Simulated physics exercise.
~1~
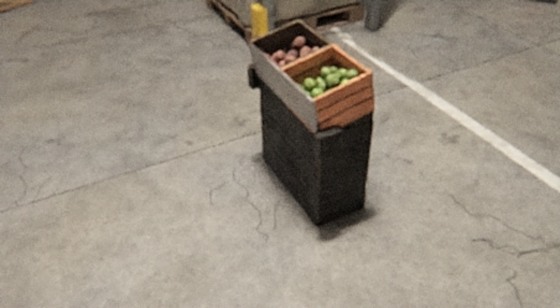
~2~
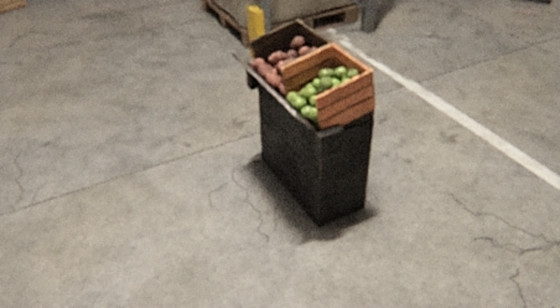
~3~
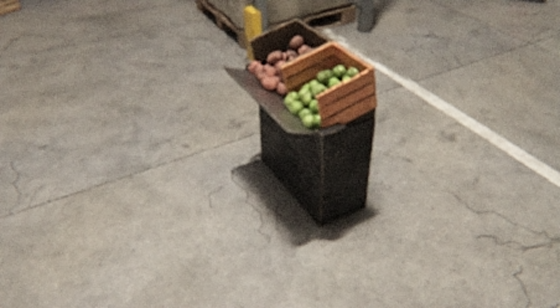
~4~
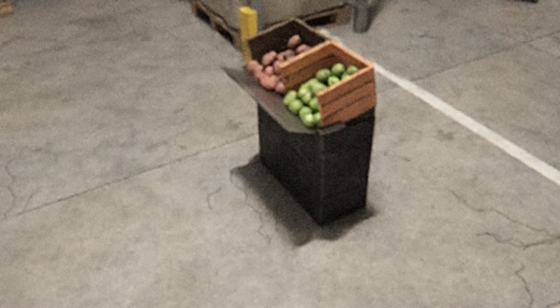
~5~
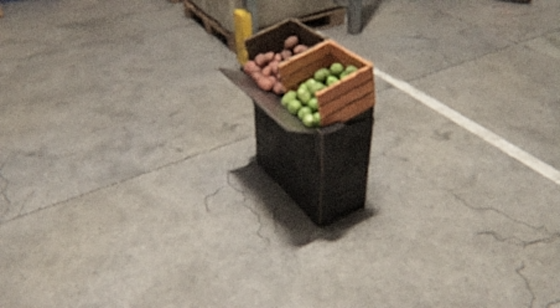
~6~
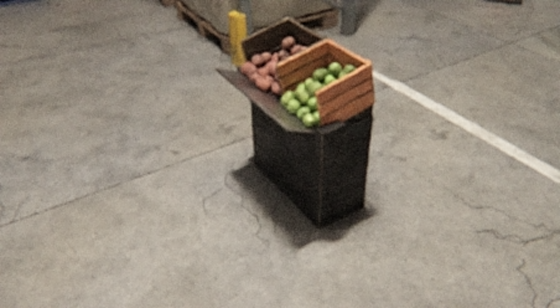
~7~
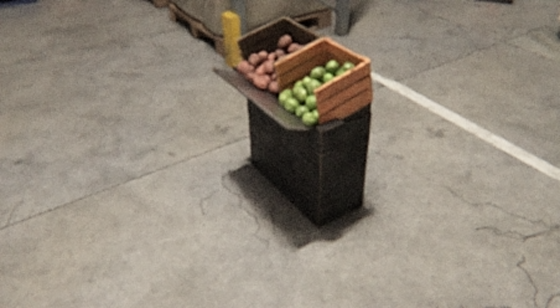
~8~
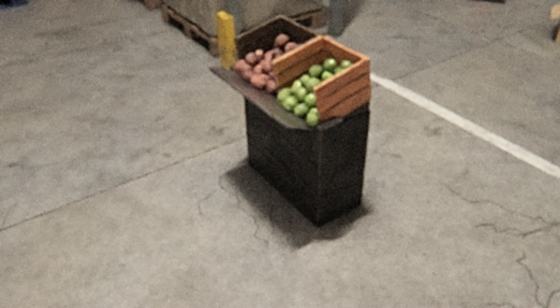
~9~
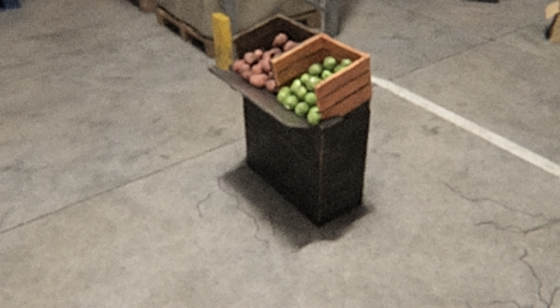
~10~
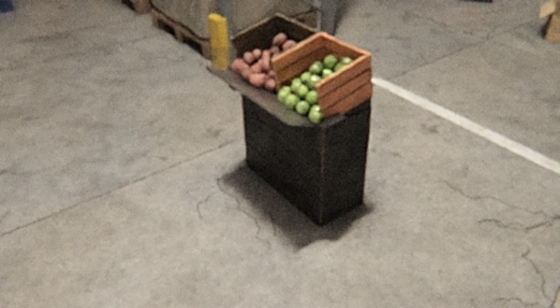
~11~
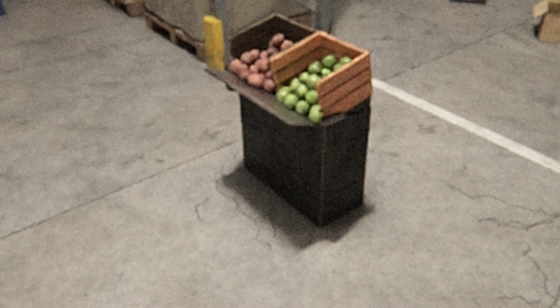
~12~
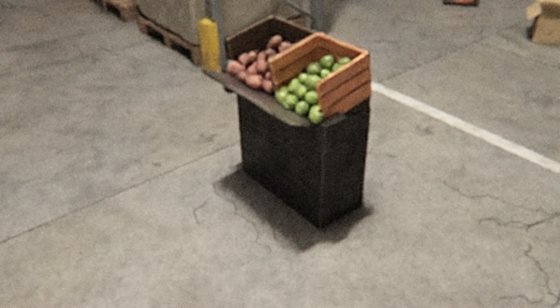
A dark flap on the left side of two open bins drops quickly outward and down, then stays lowered, on a black stand on a cracked concrete warehouse floor seen from above. The orange bin in front holds green apples, and the black bin behind it holds red potatoes. As the flap lowers, the fruit and potatoes settle toward the open side. After that nothing spills, while the view drifts slightly sideways past a yellow post, pallets and a white floor line. At the end both bins remain full, with the floor around the stand clear.
